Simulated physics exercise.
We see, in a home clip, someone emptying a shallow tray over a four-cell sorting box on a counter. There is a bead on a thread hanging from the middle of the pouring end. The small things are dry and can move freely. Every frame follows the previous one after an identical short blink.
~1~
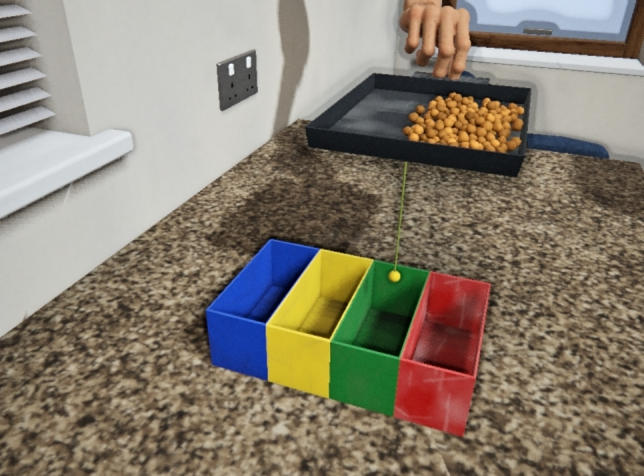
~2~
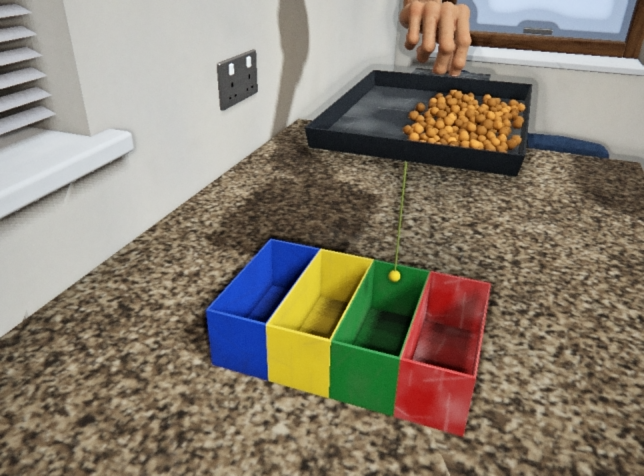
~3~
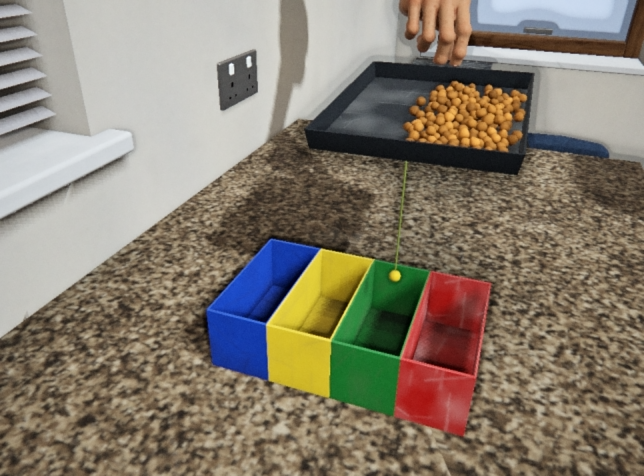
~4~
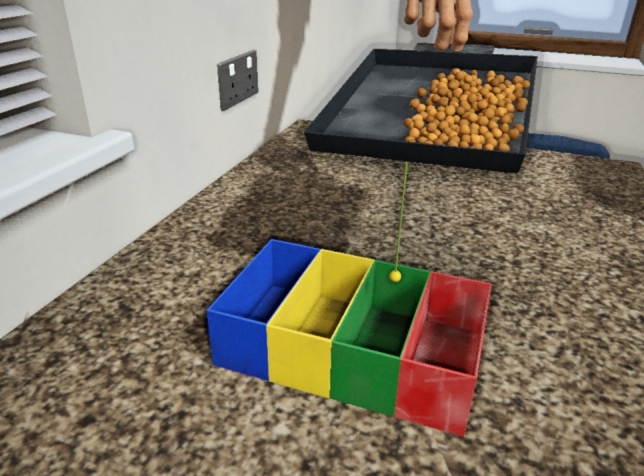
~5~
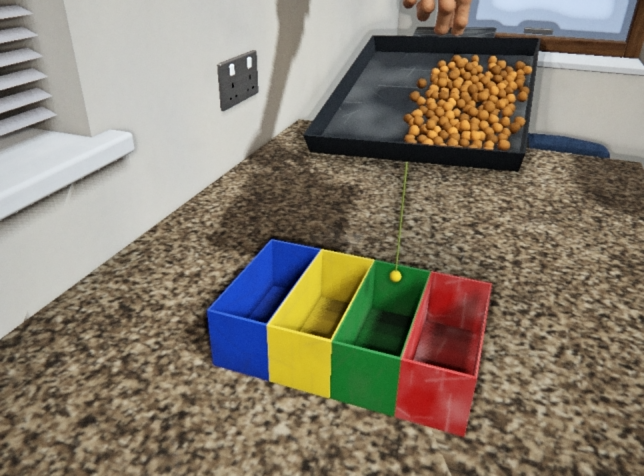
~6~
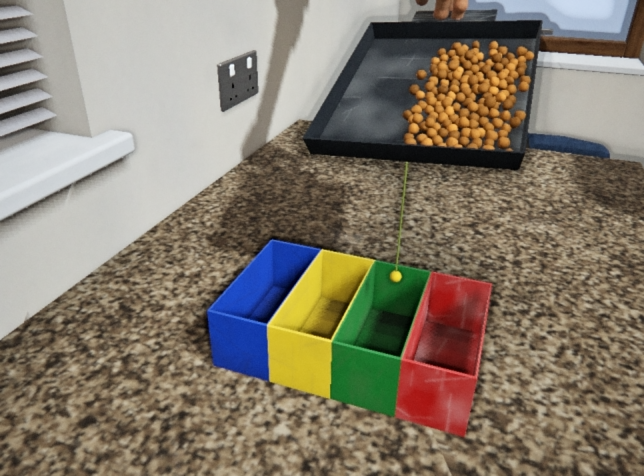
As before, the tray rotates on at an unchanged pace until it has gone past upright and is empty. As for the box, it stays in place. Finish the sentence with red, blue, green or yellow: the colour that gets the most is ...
... Yellow.
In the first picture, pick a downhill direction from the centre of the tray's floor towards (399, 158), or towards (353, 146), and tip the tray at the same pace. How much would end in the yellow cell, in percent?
Respectively 30 and 50 in a hundred.
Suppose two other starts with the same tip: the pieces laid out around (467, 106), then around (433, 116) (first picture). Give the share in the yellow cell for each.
40 per cent for the first try, 50 per cent for the second.
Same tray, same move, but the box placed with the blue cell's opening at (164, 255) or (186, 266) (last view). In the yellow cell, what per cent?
Roughly 0% the first time and 0% the second time.
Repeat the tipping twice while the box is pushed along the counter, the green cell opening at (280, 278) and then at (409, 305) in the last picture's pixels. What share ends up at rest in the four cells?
About 50 per cent, then about 80 per cent.
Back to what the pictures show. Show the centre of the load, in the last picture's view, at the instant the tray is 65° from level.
The load is centred around (416, 114).
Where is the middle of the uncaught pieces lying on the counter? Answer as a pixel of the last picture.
Middle in the last view: Roughly (334, 457).
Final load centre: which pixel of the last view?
Once nothing moves, the middle sits near (333, 365).
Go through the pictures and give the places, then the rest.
Corners of the pouring end (310, 126) and (521, 154), level; middle of the load (463, 124), roasted chickpeas; bead on its thread (394, 276); blue cell (238, 340); yellow cell (298, 356); green cell (363, 373); red cell (433, 392), in the first picture.
Corners of the pouring end (309, 127) and (521, 154), level; middle of the load (463, 122), in the second picture.
Corners of the pouring end (309, 128) and (521, 153), tipped barely, lowest at the left corner; middle of the load (464, 116), in the third picture.
Corners of the pouring end (308, 131) and (521, 152), tipped a little, lowest at the left corner; middle of the load (465, 108), in the fourth picture.
Corners of the pouring end (308, 133) and (521, 151), tipped a little, lowest at the left corner; middle of the load (466, 100), in the fifth picture.
Corners of the pouring end (307, 136) and (521, 150), tipped clearly, lowest at the left corner; middle of the load (466, 92); blue cell (239, 340); yellow cell (299, 356); green cell (365, 374); red cell (435, 392), in the sixth picture.
Just after the last frame, tray tipped steeply; almost all on the tray; just a few in the green cell.
A moment on, tray tipped past a quarter turn; almost all on the tray; just a few in the green cell; just a few falling or outside the box.
Further on, tray tipped past a quarter turn; roughly a third in the yellow cell; roughly a quarter in the green cell; about a tenth in the red cell; about a tenth in the blue cell; roughly a quarter falling or outside the box.
When it is over, tray tipped past a quarter turn; roughly a third in the yellow cell; roughly a quarter in the green cell; about a tenth in the red cell; about a tenth in the blue cell; roughly a quarter outside the box.
